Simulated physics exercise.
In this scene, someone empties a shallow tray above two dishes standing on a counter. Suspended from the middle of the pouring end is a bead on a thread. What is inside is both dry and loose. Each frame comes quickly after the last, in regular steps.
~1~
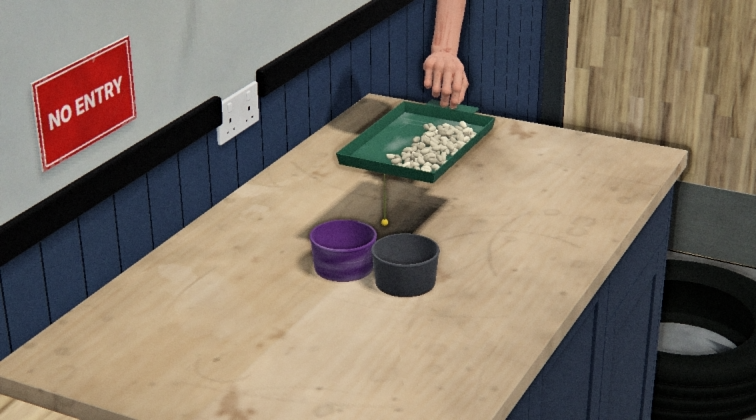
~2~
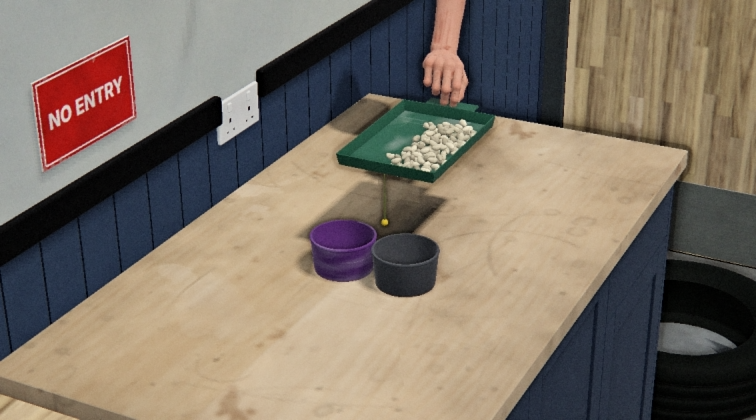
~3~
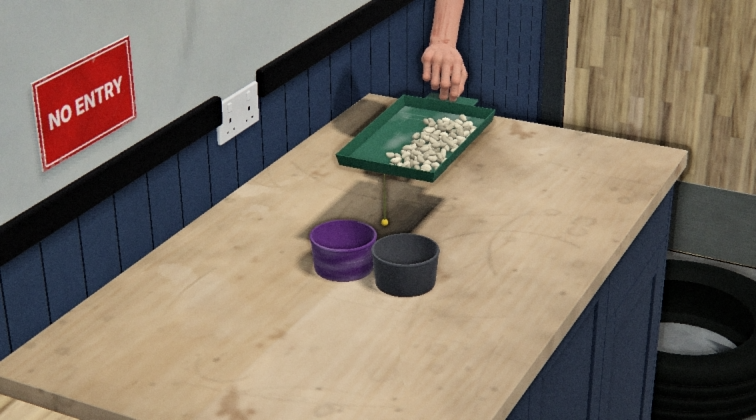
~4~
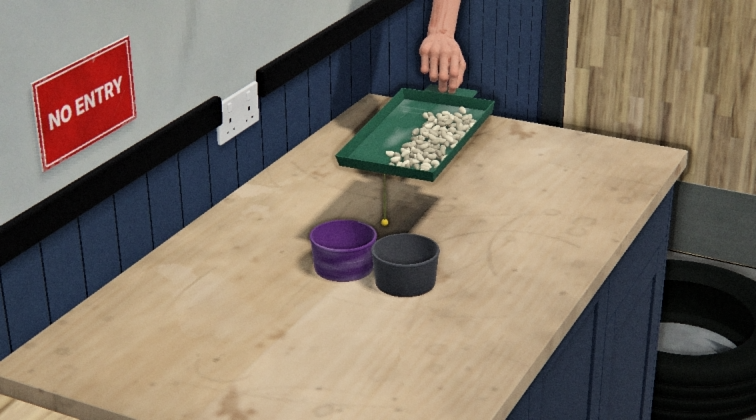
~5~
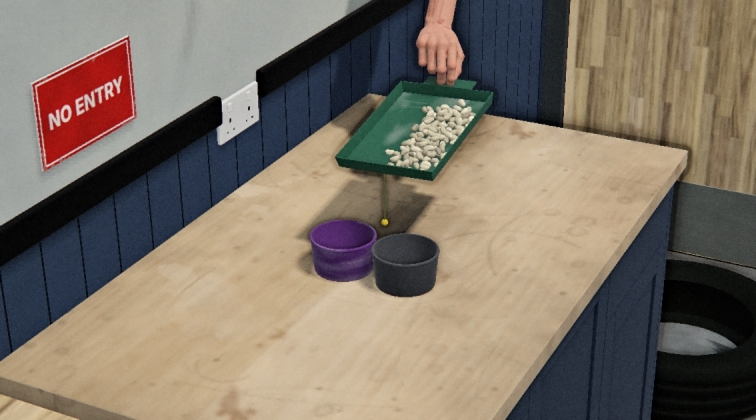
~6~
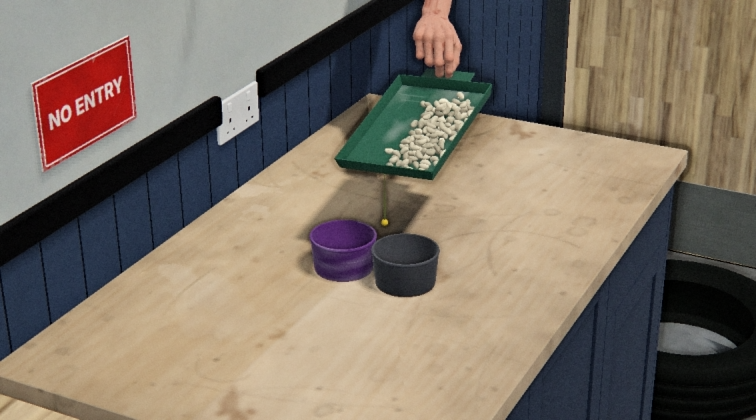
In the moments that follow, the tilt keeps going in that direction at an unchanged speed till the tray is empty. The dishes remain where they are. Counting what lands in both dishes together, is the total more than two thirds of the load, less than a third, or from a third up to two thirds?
The way it goes, the dishes gather better than two thirds of the pieces.
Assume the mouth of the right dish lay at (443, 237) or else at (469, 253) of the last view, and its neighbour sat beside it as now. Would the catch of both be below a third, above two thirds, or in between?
In order: Under a third, then less than a third.
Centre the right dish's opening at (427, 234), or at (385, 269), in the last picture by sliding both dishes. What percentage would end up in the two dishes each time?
20 %, then 10 %.
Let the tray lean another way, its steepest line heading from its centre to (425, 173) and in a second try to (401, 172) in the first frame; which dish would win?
The first tilt favours the right-side dish and the second favours the right-side dish.
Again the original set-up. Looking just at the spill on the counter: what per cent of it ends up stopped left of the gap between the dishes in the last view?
Left fraction: Around 80 per cent.
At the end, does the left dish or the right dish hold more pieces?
Result - fuller dish: Left-side dish.
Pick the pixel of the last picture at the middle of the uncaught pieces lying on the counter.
Check roughly (309, 302) and you'll find the middle.
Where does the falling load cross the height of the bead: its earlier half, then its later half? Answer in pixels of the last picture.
First near (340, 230), later near (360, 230).
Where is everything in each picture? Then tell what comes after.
The first frame shows corners of the pouring end at (339, 153) and (433, 172), level; middle of the load at (431, 149), white beans; left dish at (328, 262); right dish at (391, 277); bead on its thread at (385, 222).
The second frame shows corners of the pouring end at (339, 153) and (433, 172), level; middle of the load at (431, 148).
The third frame shows corners of the pouring end at (339, 154) and (432, 171), tipped barely, lowest at the left corner; middle of the load at (431, 145).
The fourth frame shows corners of the pouring end at (338, 155) and (432, 171), tipped a little, lowest at the left corner; middle of the load at (431, 142).
The fifth frame shows corners of the pouring end at (338, 156) and (431, 170), tipped a little, lowest at the left corner; middle of the load at (430, 138).
The sixth frame shows corners of the pouring end at (338, 157) and (431, 170), tipped clearly, lowest at the left corner; middle of the load at (430, 134); left dish at (328, 262); right dish at (391, 277).
Soon after the last picture, tray tipped steeply; nearly all on the tray; a stray few in the left dish; a stray few in the air.
A little later, tray tipped past a quarter turn; about two thirds on the tray; a stray few in the right dish; a small part in the left dish; a stray few outside both; about a quarter in the air.
Later still, tray tipped past a quarter turn; about a quarter in the right dish; about two thirds in the left dish; about a quarter outside both.
At rest, tray tipped past a quarter turn; about a quarter in the right dish; about two thirds in the left dish; about a quarter outside both.
